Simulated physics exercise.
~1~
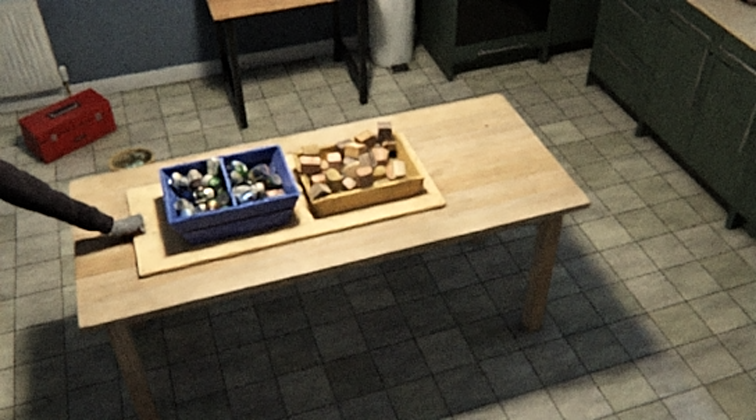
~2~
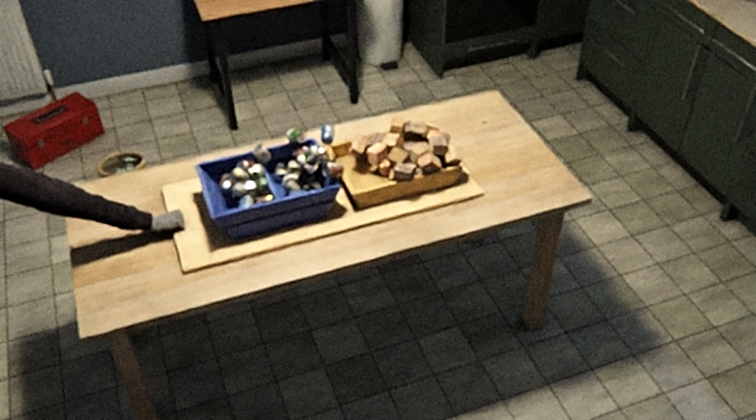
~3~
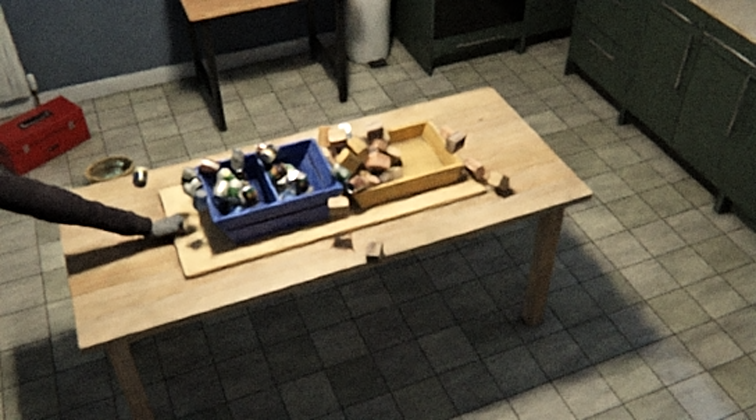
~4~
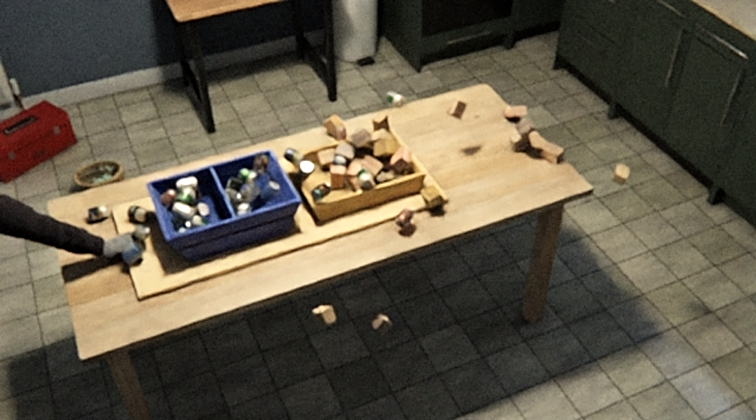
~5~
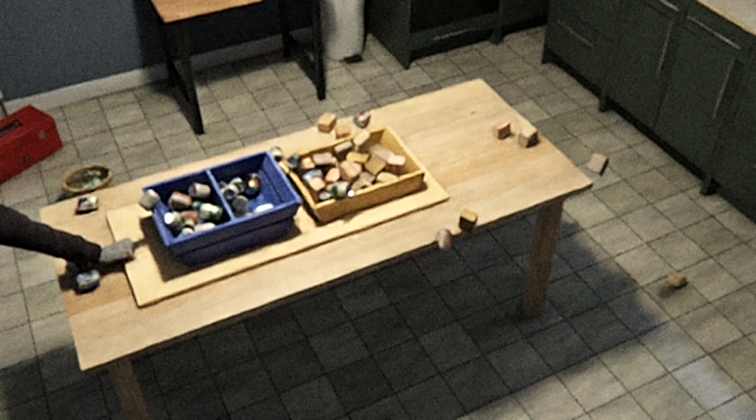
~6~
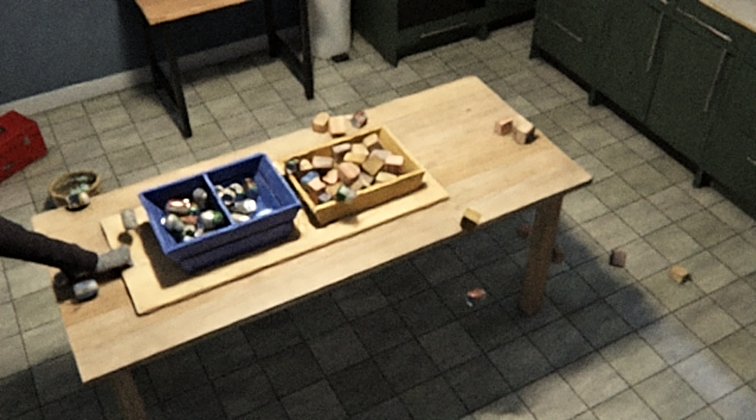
On a wooden table, a gloved hand shakes two boxes sideways, scattering blocks and small cans.
